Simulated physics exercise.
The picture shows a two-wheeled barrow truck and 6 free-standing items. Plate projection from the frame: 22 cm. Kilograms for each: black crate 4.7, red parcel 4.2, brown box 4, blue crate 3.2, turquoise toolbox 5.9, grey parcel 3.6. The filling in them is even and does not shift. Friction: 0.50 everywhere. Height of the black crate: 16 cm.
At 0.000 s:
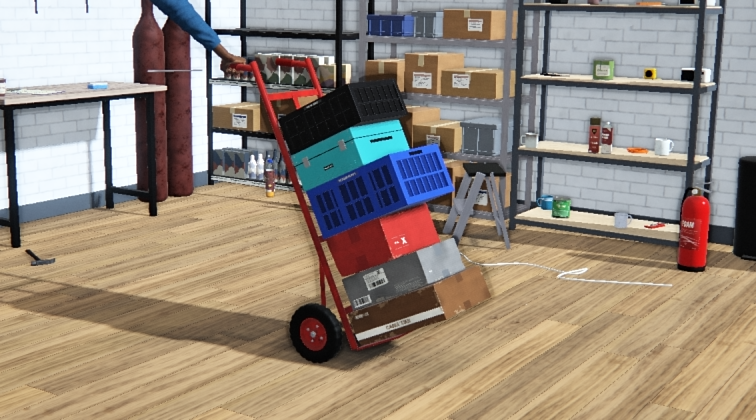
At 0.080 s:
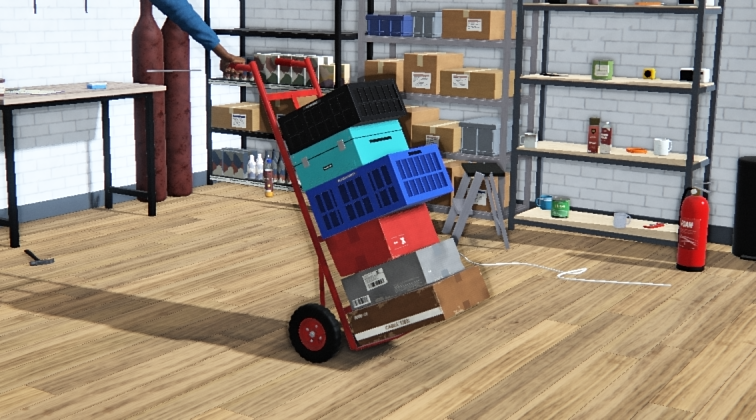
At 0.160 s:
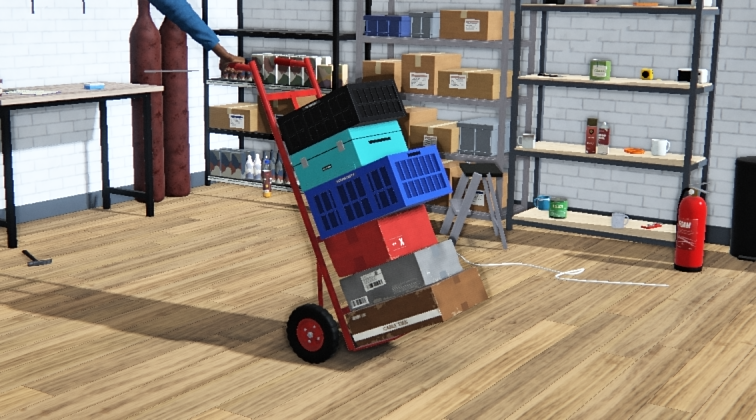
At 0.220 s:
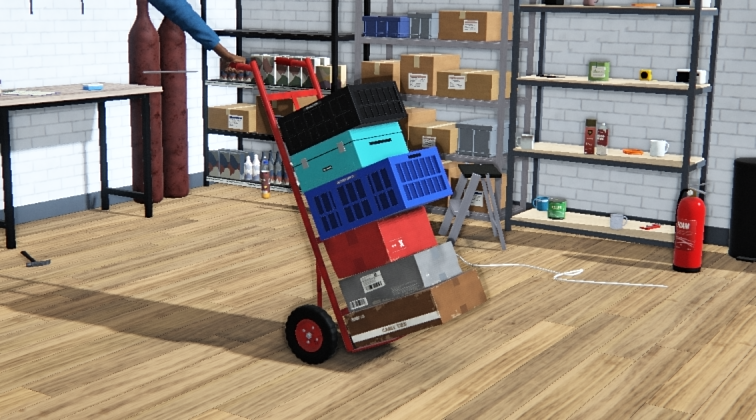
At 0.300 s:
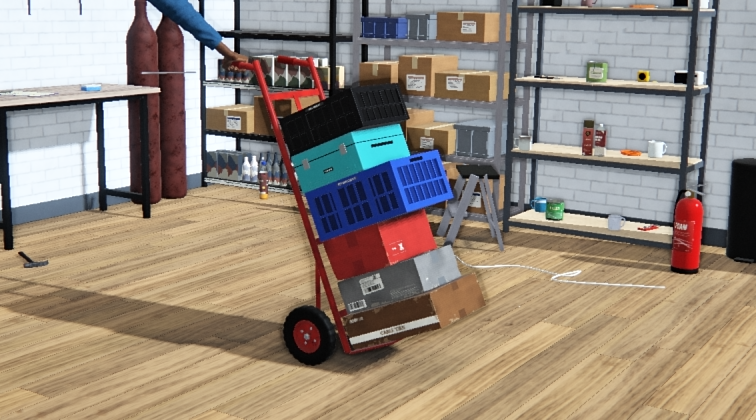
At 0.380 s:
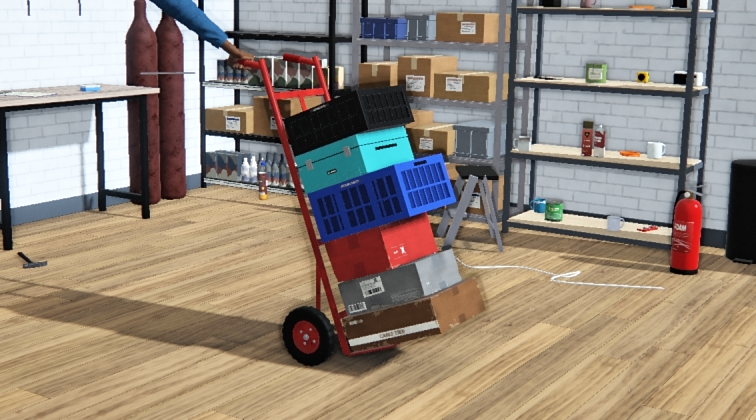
A red hand truck stacked with boxes and crates tilts slightly more upright under someone's hand.
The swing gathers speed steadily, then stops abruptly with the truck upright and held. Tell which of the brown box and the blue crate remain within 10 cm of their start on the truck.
The brown box remains, the blue crate does not.
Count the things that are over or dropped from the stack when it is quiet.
Total: 4.
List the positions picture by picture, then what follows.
The first frame shows leaning back 25°; brown box (420, 305); blue crate (381, 191).
The second frame shows leaning back 25°; turquoise toolbox (351, 155); grey parcel (403, 274).
The third frame shows leaning back 24°; black crate (342, 117); red parcel (382, 241).
The fourth frame shows leaning back 24°; turquoise toolbox (351, 157); grey parcel (400, 277).
The fifth frame shows leaning back 23°; black crate (345, 119); red parcel (381, 245).
The sixth frame shows leaning back 21°; brown box (414, 315); blue crate (382, 198).
After 1.28 s, truck upright; blue crate 21° off its base near (449, 233); brown box 4° off its base near (417, 347); black crate 22° off its base.
After 1.78 s, truck upright; black crate, blue crate and turquoise toolbox now dropped from the stack; brown box 4° off its base near (417, 347); red parcel 69° off its base.
In the end (2.6 s), dropped from the stack, black crate, blue crate and turquoise toolbox; toppled on the truck, red parcel; the other 2 under 10 cm from the start. In the last view, brown box near (417, 347), blue crate near (523, 333).
